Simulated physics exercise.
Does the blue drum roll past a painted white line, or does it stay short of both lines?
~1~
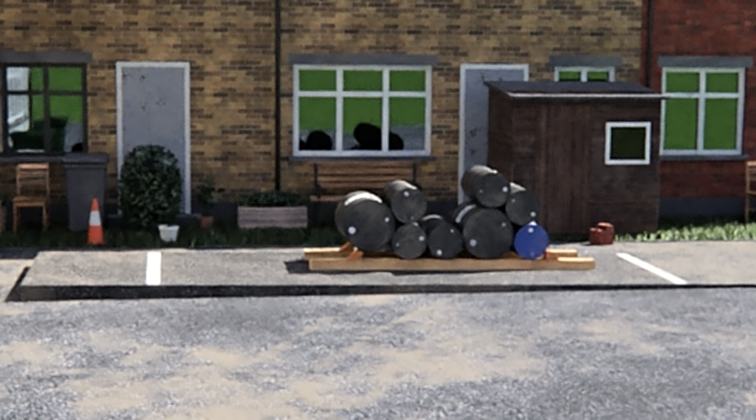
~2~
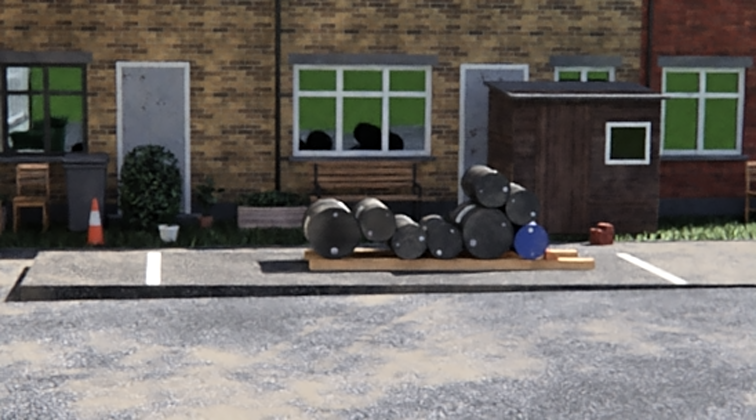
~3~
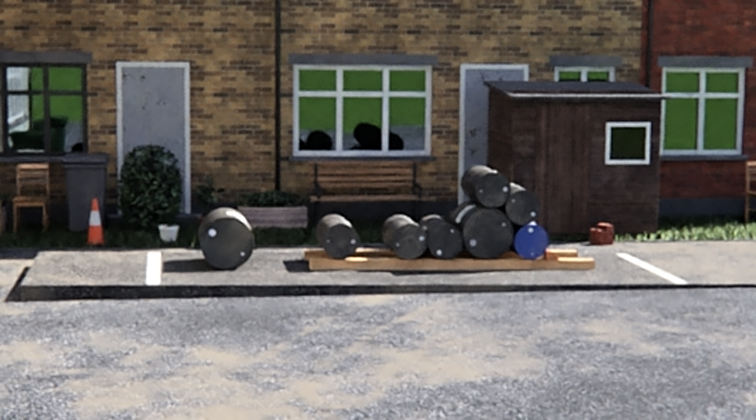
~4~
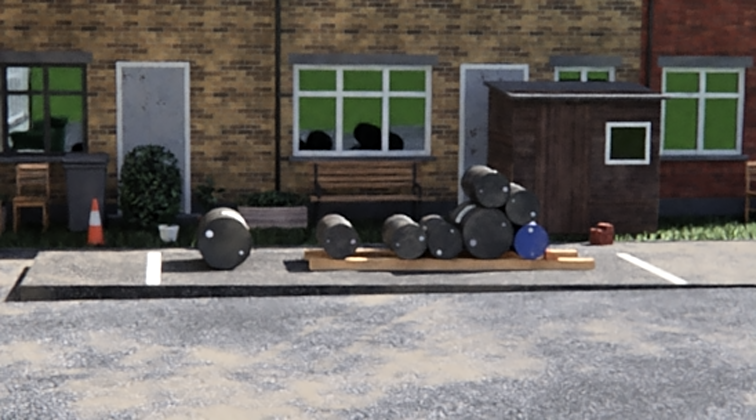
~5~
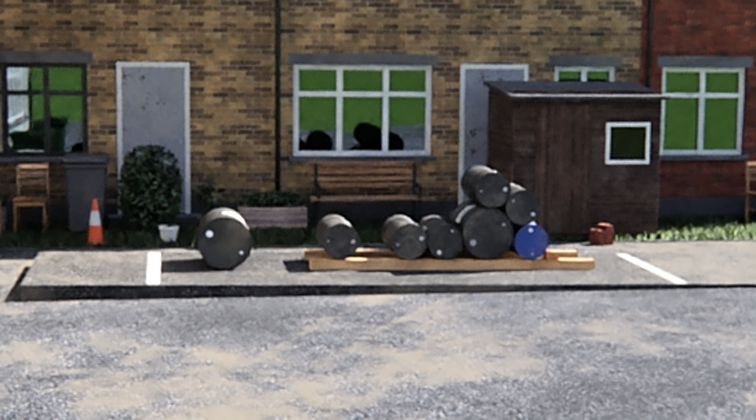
The blue drum does not cross a line. It stays in its place on the wooden bearers, at the right of the stack.
A large dark drum rolls left off the wooden bearers and stops short of the line.
